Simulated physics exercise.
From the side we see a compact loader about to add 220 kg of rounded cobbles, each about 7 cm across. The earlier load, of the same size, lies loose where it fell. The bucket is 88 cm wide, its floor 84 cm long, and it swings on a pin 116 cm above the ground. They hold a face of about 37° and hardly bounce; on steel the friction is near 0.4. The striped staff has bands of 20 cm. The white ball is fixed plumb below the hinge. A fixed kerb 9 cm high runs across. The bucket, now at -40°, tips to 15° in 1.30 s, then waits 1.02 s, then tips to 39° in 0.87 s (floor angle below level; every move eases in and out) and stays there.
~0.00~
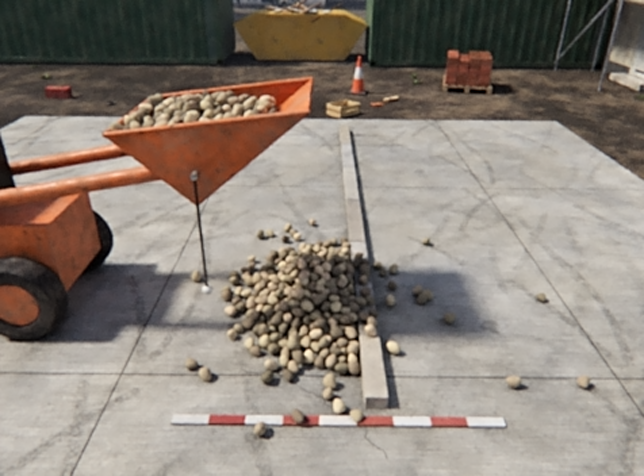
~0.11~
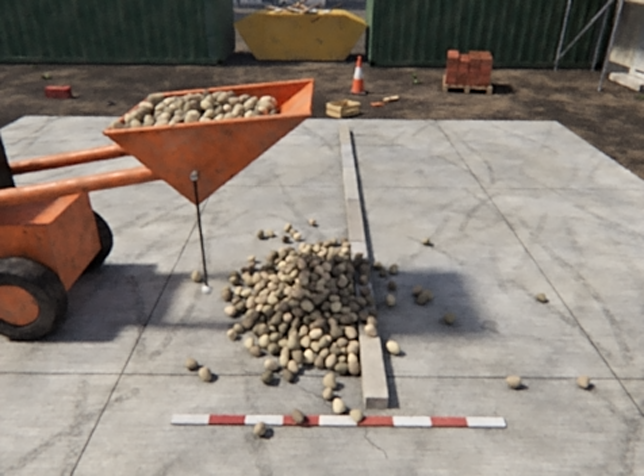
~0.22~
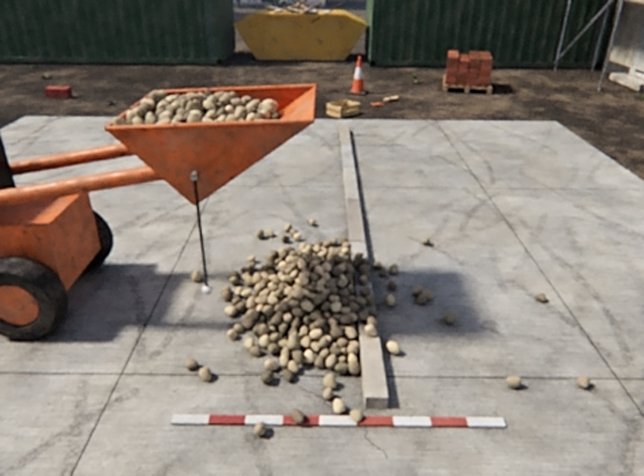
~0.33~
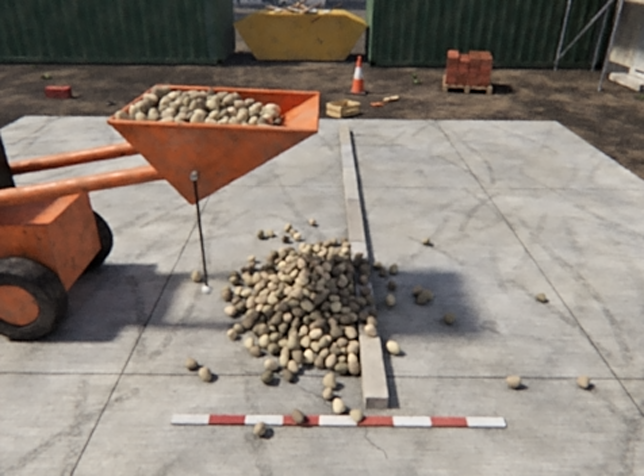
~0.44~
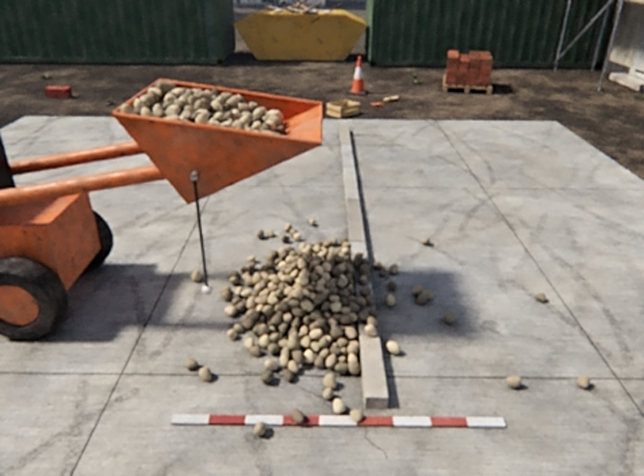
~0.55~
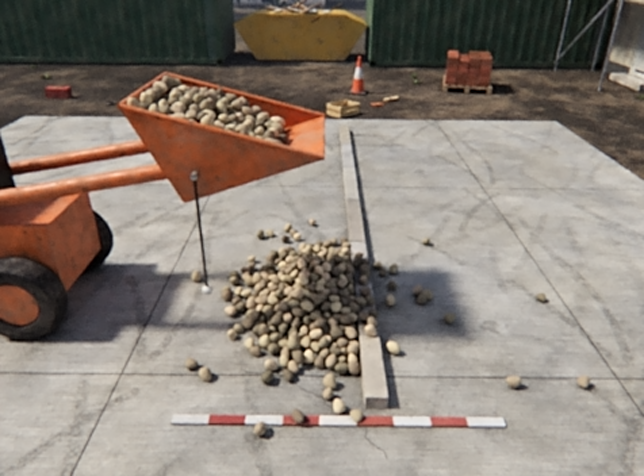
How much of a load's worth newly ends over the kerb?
Close to 35 parts in a hundred.
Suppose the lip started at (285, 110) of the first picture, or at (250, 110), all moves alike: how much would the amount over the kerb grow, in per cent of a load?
About 20 and 5 per cent.
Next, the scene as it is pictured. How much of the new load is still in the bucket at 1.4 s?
Roughly 95 per cent is still inside.
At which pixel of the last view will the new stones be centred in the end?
Their middle is at about (351, 287).
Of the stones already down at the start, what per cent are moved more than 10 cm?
About 5 per cent.
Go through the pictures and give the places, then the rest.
In the first picture, the bucket is at -40°, its lip at (309, 112); the top of the load is at (227, 102). The earlier load is highest near (313, 276), 21 cm above ground level, 97 % on this side of the kerb, 3 % over the kerb.
In the second picture, the bucket is at -39°, its lip at (310, 115); the top of the load is at (222, 103); the stones move at 0.1 m/s on average.
The third picture shows lip at (314, 121), floor tilted -36°, highest stones at (200, 101); the stones move at 0.1 m/s on average.
The fourth picture shows lip at (318, 131), floor tilted -31°, highest stones at (167, 99); the stones move at 0.2 m/s on average.
In the fifth picture, the bucket is at -25°, its lip at (322, 144); the top of the load is at (169, 94); the stones move at 0.2 m/s on average.
In the sixth picture, the bucket is at -19°, its lip at (324, 158); the top of the load is at (171, 89); the stones move at 0.2 m/s on average.
After 1.0 s the floor is at 7°; in per cent of one load, 100 in the bucket, 97 on this side of the kerb, 3 over the kerb; the foremost stones are at (468, 308).
After 1.4 s the floor is at 15°; in per cent of one load, 96 in the bucket, 100 on this side of the kerb, 3 over the kerb; the foremost stones are at (468, 308).
After 3.6 s the floor is at 39°; in per cent of one load, 0 in the bucket, 165 on this side of the kerb, 35 over the kerb; the foremost stones are at (538, 337).
After 6.0 s the floor is at 39°; in per cent of one load, 0 in the bucket, 161 on this side of the kerb, 39 over the kerb; the foremost stones are at (540, 337). Net gain over the kerb, 35.
